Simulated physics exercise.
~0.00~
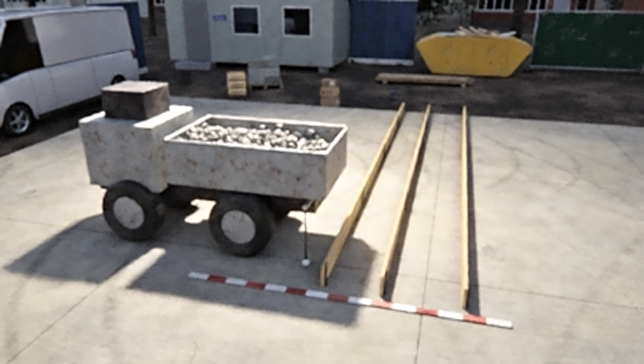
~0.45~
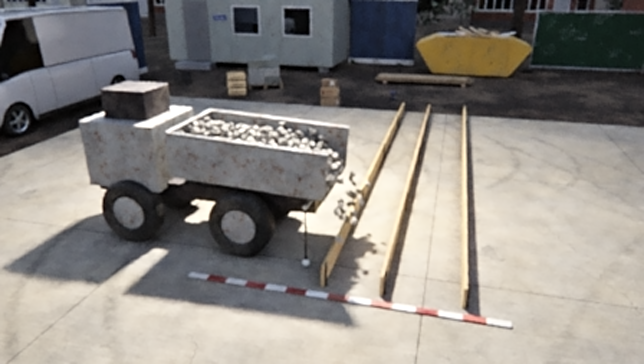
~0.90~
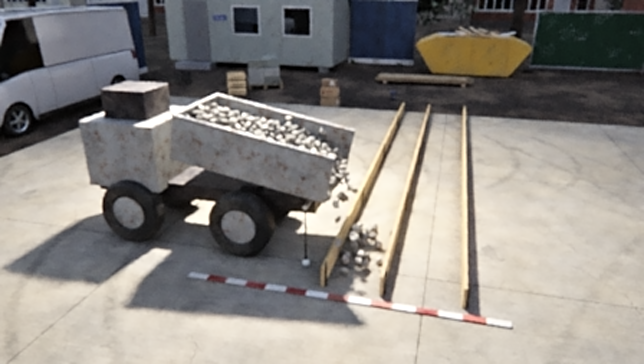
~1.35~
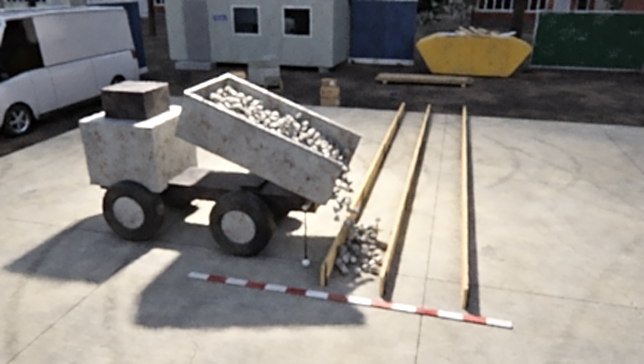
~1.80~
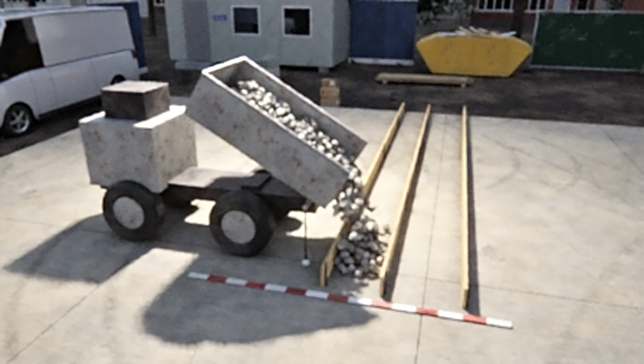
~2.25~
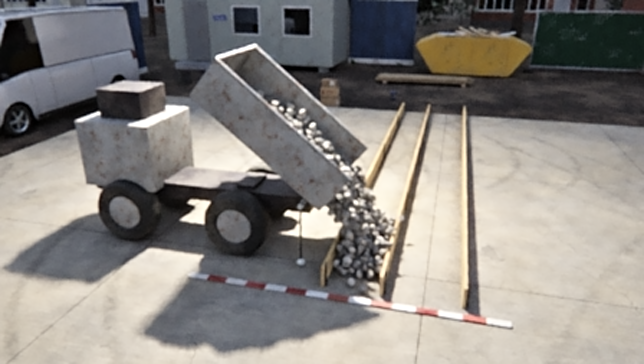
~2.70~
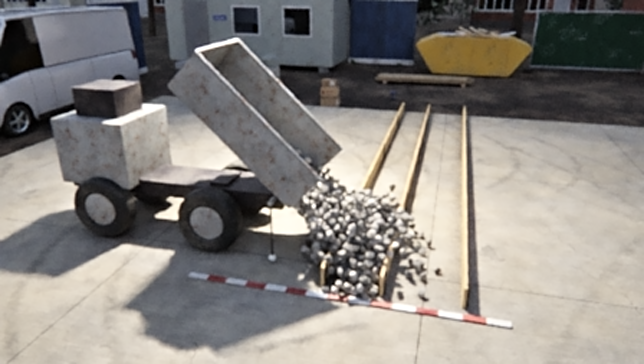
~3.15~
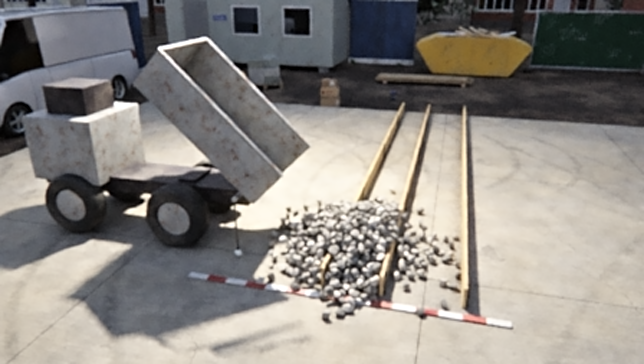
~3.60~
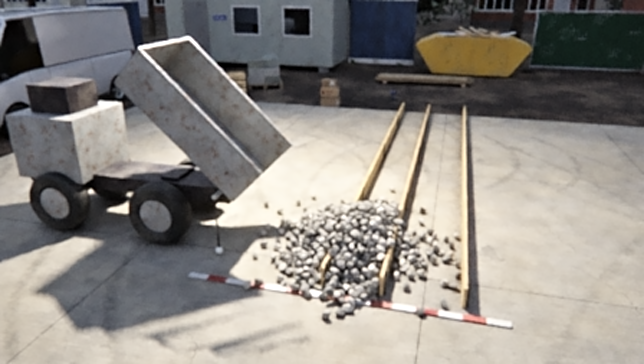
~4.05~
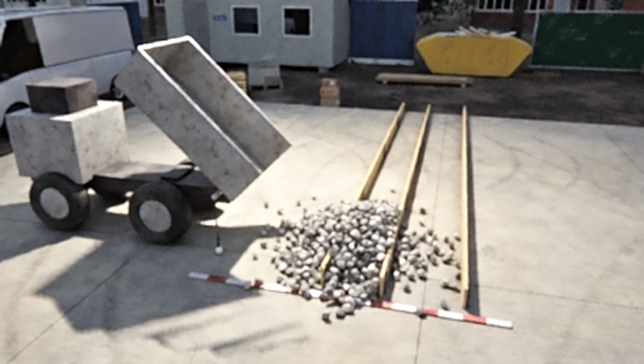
The clip opens on a grey, blocky tipper truck loaded with pale stones, standing left of three long boards on a concrete yard, with a red and white striped staff in front. The bed begins to tilt, and stones trickle off its right end into the nearer bay. As the bed steepens, the trickle becomes a stream and the heap grows. The truck then rolls left while the rest of the load pours out, spreading over the boards. It stops with its empty bed raised, leaving most stones in the near bay, many short of it and a few in the far bay.
